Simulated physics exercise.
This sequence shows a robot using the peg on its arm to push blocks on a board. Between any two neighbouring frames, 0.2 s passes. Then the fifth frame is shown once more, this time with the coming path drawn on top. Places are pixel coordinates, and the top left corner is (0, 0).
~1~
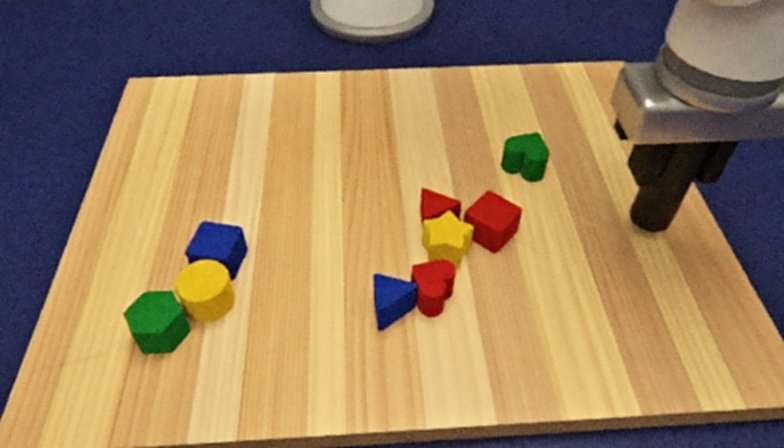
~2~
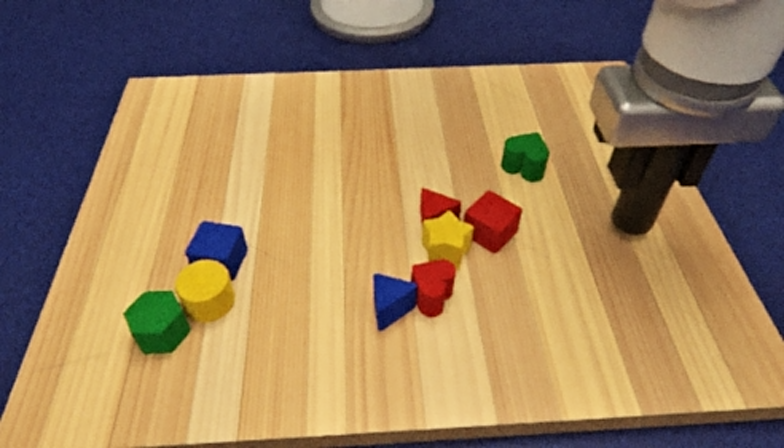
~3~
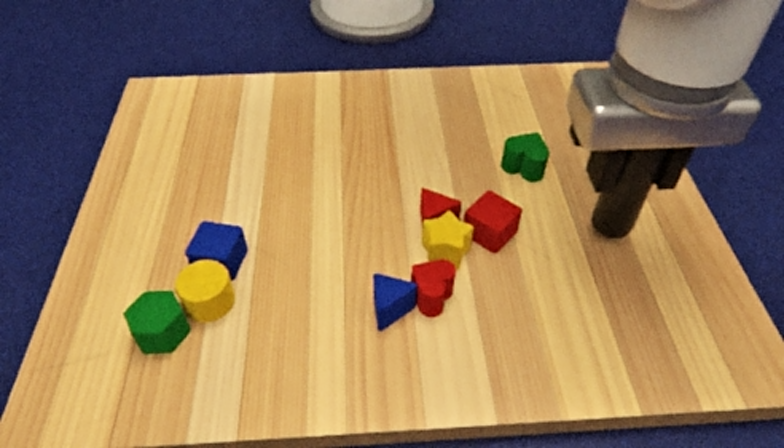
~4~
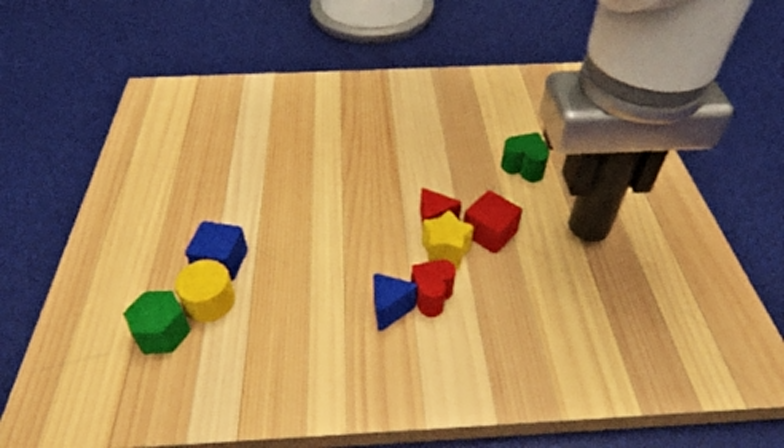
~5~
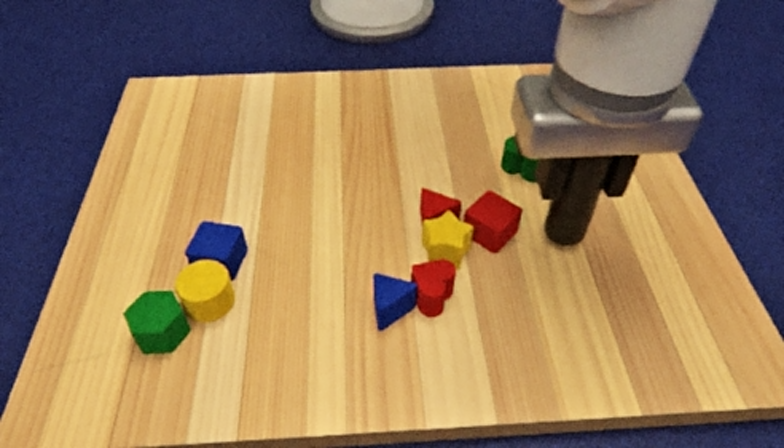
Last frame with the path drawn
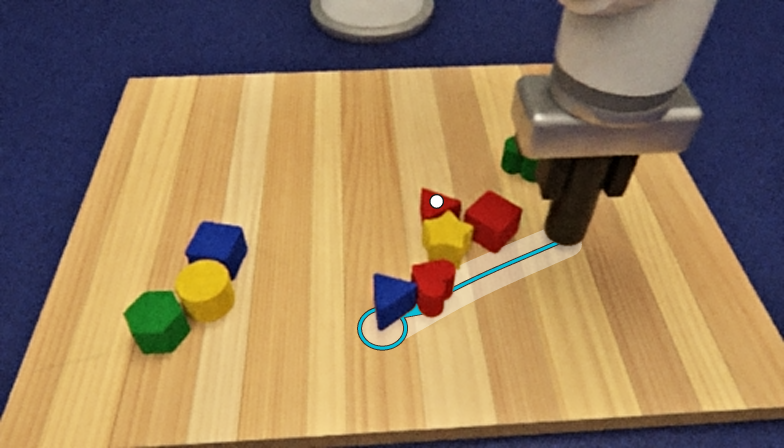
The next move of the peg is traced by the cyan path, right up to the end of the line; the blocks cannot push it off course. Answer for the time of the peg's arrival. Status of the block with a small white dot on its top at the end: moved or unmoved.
At the end of the path, the block with a small white dot on its top remains in its old spot.
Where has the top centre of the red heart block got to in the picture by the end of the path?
The top centre is at (367, 341).
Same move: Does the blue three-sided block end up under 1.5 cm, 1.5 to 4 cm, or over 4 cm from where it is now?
Covers over 4 cm.
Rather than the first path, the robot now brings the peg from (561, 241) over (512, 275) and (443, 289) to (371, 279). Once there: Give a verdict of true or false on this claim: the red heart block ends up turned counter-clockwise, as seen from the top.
It is true.
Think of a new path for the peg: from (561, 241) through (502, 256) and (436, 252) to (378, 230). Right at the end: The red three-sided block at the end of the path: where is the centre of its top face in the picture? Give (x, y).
At (415, 191).
Drawn move, from (561, 241) via (474, 279), ending at (383, 328); the dot is on the red three-sided block.
What follows on the original path. One third of the way, peg at (505, 257); nothing pushed yet.
Two thirds of the way, peg at (445, 285); blue three-sided block at (369, 298), turned 45° clockwise; red heart block at (409, 296), turned 25° anticlockwise; yellow star block at (439, 232), turned 25° clockwise.
At the end, peg at (382, 319); blue three-sided block at (334, 313), turned 105° clockwise; red heart block at (367, 341), turned 95° anticlockwise; red three-sided block still; yellow star block at (439, 232), turned 25° clockwise.
